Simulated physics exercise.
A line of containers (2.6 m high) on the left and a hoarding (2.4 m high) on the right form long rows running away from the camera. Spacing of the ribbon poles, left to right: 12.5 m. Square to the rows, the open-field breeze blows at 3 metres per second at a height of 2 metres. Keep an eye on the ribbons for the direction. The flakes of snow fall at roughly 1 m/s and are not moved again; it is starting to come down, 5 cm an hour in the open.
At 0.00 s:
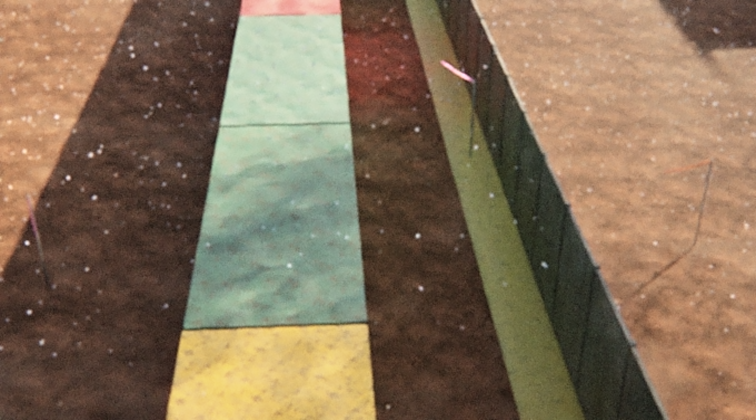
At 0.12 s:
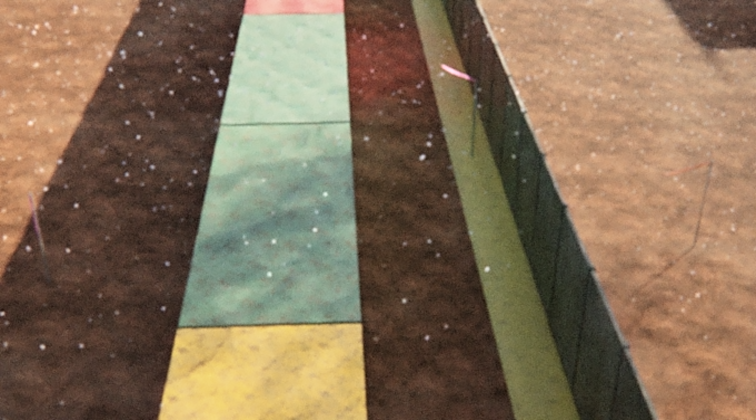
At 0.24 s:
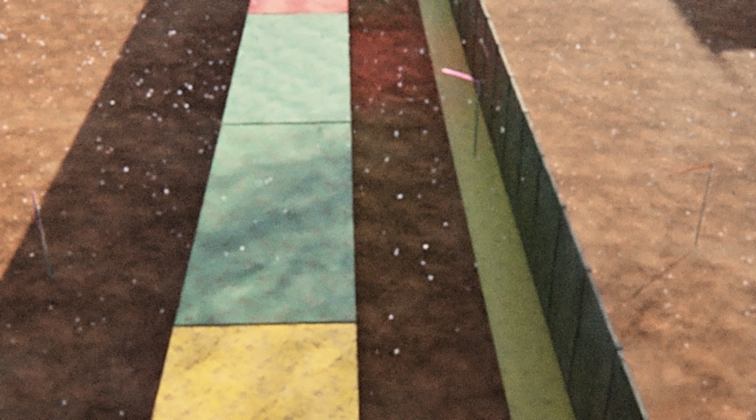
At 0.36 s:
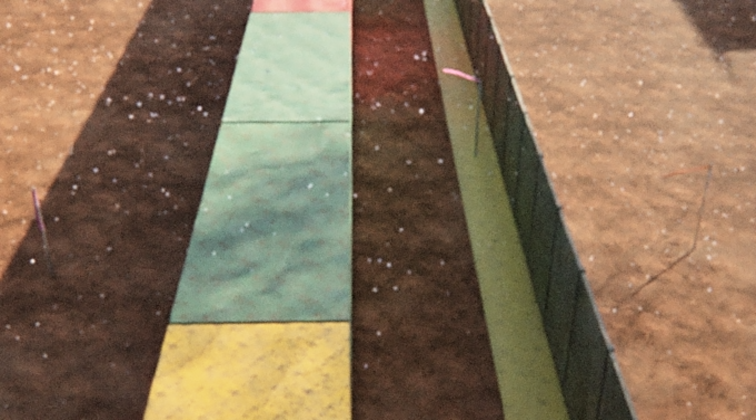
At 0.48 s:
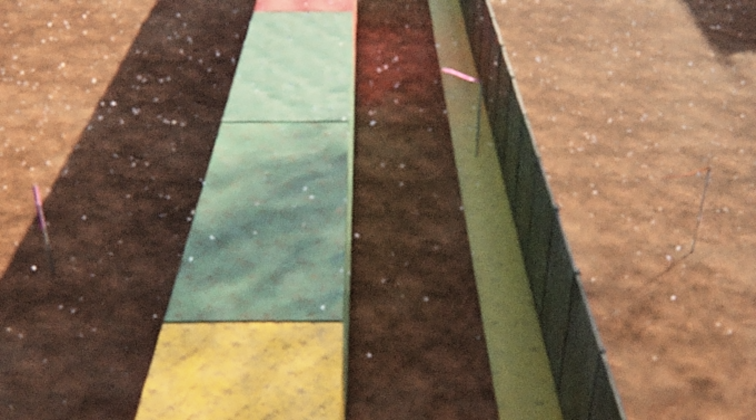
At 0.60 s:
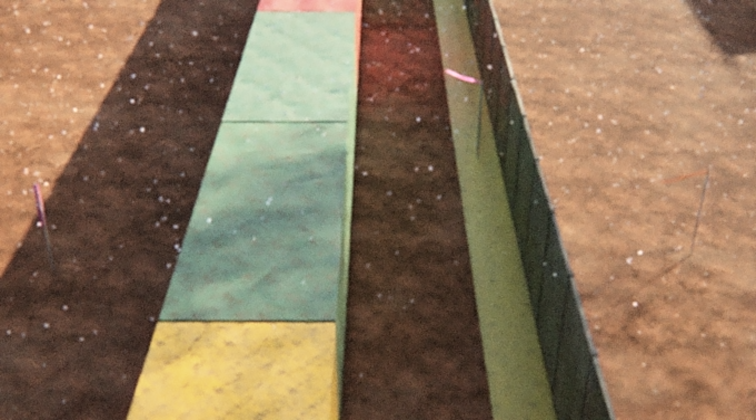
To begin with, pale flecks of snow speckle a high view of red, green and yellow containers beside a dark hoarding, with pink ribbons at left and centre. The view then drifts slightly right, the near containers shift left and a thin right side appears, while the ribbons barely change.
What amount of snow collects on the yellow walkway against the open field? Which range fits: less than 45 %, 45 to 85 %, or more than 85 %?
That spot gets under 45 % of the open amount.
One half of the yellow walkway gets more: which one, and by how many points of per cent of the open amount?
More on the left-hand part: About 10 points.
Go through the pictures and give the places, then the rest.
In the first frame, the left ribbon ends at (37, 240), hanging almost straight.
In the second frame, the right ribbon ends at (664, 174), leaning 75 degrees to the left and the yellow one passes (499, 249).
In the third frame, the inner ribbon ends at (443, 69), leaning 115 degrees to the left, above the rows the flakes slant 80 degrees from upright, towards the left and the top of the hoarding crosses (523, 107).
In the fourth frame, the left ribbon ends at (42, 231), hanging almost straight and the yellow one passes (483, 186).
In the fifth frame, the right ribbon ends at (662, 178), leaning 75 degrees to the left and above the rows the flakes slant 80 degrees from upright, towards the left.
In the sixth frame, the inner ribbon ends at (446, 71), leaning 110 degrees to the left and the top of the hoarding crosses (522, 109).
In 10 minutes the yellow walkway collects 0 mm against 8 mm in the open.
In 30 minutes the yellow walkway collects 1 mm against 25 mm in the open.
In 60 minutes the yellow walkway collects 3 mm against 50 mm in the open, so the yellow walkway has 5 % of the open amount; the left half of it has 10 %, the right half 1 %.
